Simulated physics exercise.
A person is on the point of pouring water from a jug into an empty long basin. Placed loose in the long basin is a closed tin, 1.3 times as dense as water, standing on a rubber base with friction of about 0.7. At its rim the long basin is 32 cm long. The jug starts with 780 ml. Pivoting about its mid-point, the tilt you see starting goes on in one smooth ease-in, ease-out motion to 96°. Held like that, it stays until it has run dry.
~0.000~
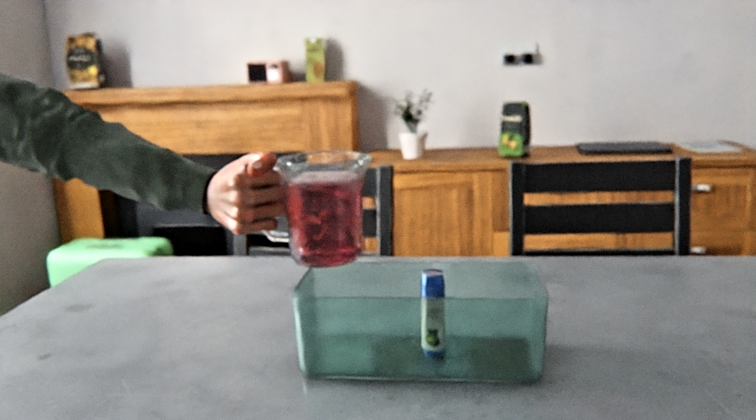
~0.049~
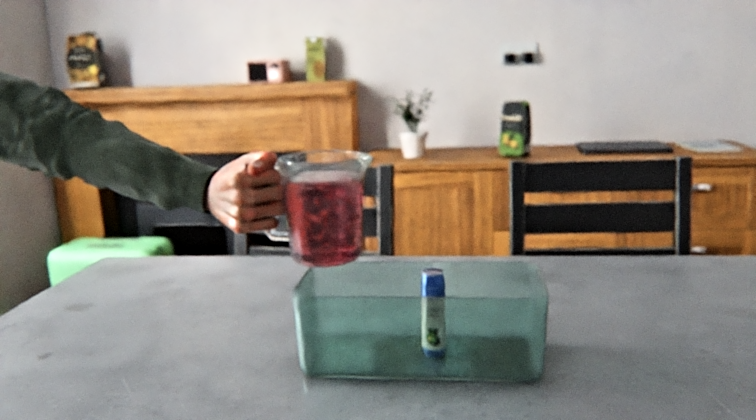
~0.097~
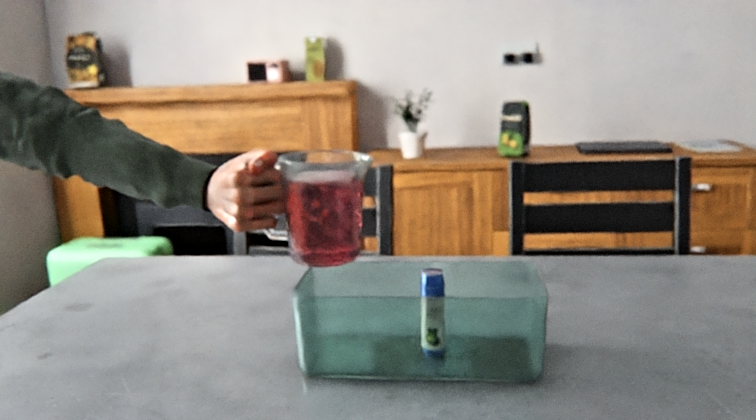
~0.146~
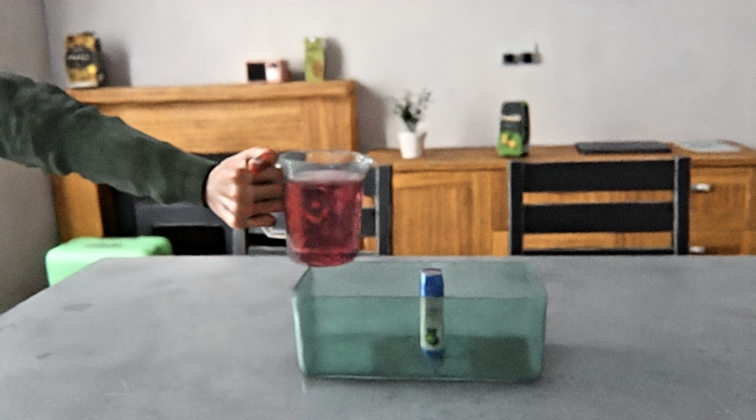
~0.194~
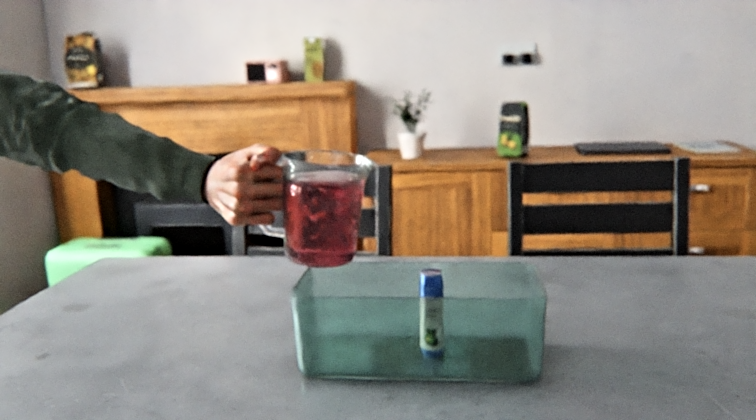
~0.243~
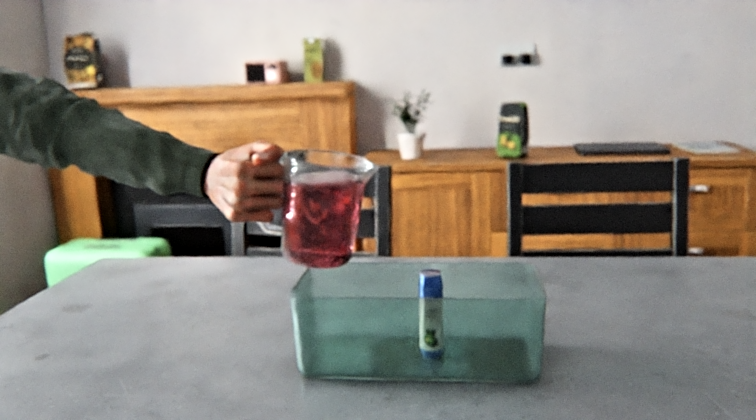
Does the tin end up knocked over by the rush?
Yes, it ends up tipped over.
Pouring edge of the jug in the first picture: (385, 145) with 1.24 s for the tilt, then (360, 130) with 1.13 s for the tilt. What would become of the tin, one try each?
Try 1: Tipped over; try 2: Tipped over.
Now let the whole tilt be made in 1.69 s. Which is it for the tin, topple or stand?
The tin tips over.
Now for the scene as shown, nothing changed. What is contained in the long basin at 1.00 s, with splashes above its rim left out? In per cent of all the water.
About 40 %.
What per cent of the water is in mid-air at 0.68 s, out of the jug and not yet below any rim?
I'd say close to 10 per cent.
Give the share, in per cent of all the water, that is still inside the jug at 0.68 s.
About 90 percent.
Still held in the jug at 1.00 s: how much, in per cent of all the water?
About 46 % is still there.
Then, 0.68 s in, the tilt is 58° and 90 per cent is still to pour; the tin stands where it began.
Then, 1.00 s in, the tilt is 90° and 46 per cent is still to pour; the tin stands where it began.
Then, 1.34 s in, the tilt is 96° and 9 per cent is still to pour; the tin lies on its side.
Then, 1.70 s in, the tilt is 96° and 1 per cent is still to pour; the tin lies on its side.
Finally, the tin lies on its side.
